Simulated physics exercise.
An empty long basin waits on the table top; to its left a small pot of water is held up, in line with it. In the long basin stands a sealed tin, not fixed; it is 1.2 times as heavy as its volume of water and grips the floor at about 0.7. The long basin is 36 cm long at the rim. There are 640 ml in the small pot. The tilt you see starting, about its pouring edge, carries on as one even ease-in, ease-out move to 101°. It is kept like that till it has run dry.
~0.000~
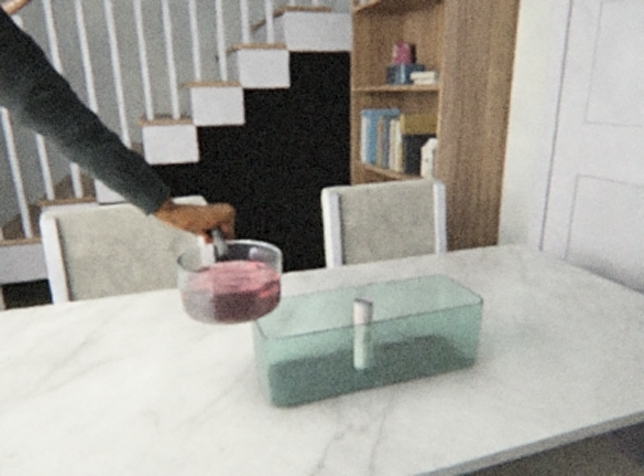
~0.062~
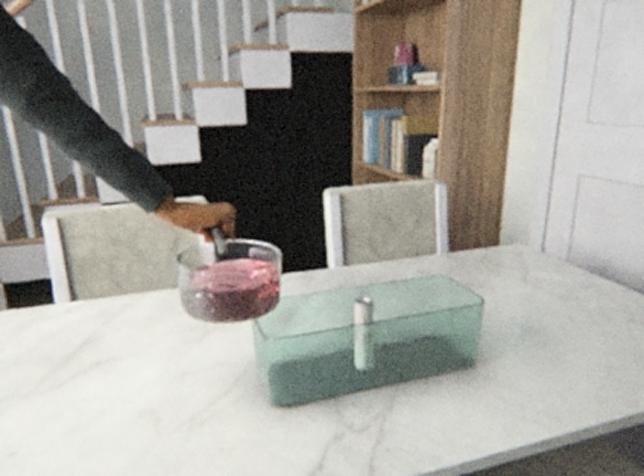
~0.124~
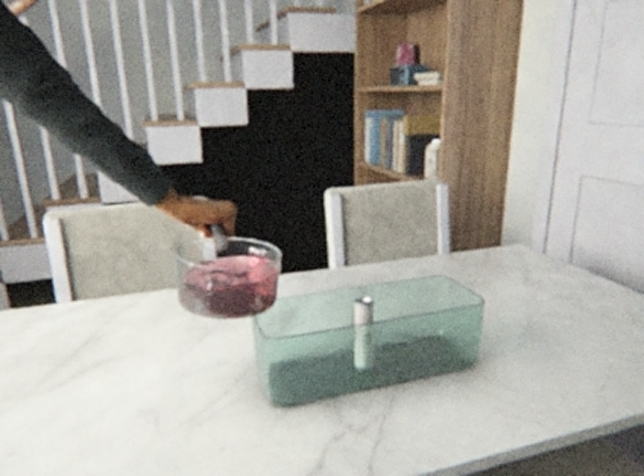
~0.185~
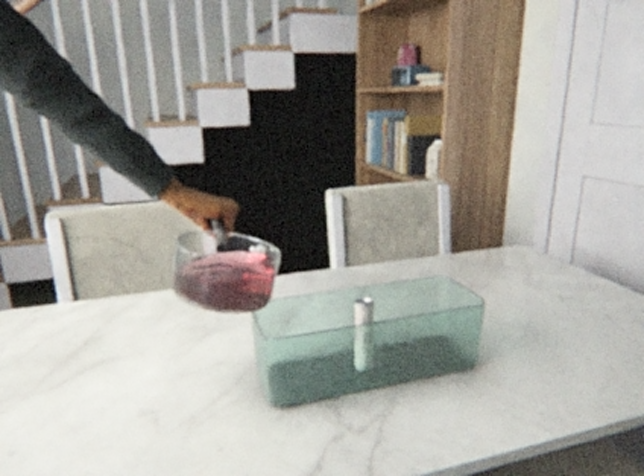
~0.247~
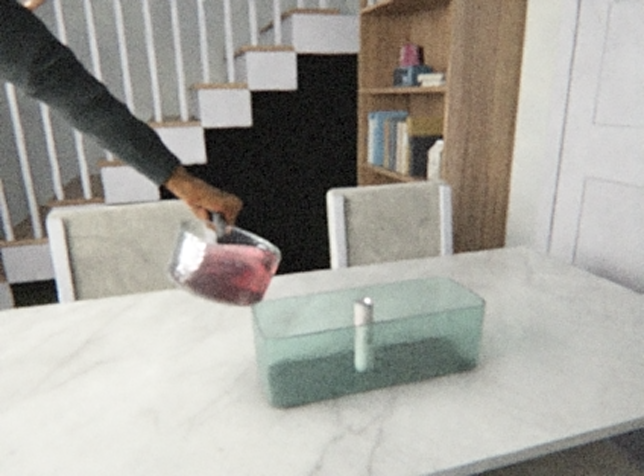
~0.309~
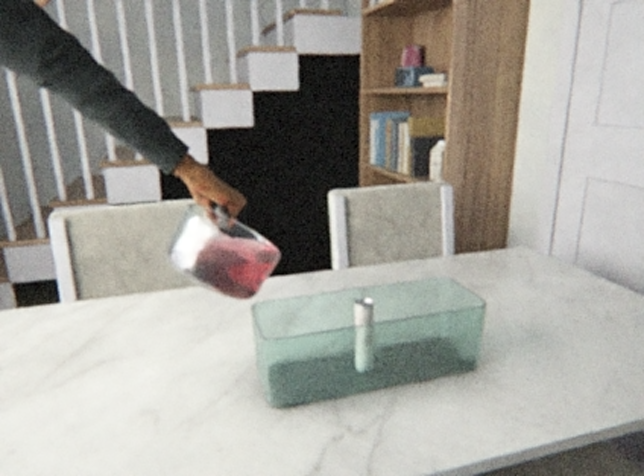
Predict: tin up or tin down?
The tin falls.
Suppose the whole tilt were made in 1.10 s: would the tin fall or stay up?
Then it keeps standing.
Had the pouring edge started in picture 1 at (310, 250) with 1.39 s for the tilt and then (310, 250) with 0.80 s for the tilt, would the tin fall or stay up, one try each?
First it stays up; then it stays up.
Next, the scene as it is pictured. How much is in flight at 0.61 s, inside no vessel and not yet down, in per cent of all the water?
Some 48 per cent.
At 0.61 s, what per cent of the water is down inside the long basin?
Some 9 per cent.
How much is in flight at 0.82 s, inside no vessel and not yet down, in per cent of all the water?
Near 14 in a hundred.
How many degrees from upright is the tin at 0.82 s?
Near 10° from upright.
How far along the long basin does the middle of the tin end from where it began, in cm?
About 8.0 cm.
Then, 0.61 s in, the tilt is 87° and 44 per cent is still to pour; the tin stands where it began.
Then, 0.82 s in, the tilt is 101° and 8 per cent is still to pour; the tin leans 10°.
Then, 1.05 s in, the tilt is 101° and 1 per cent is still to pour; the tin lies on its side.
Then, 1.30 s in, the tilt is 101° and 0 per cent is still to pour; the tin lies on its side.
Finally, the tin lies on its side.
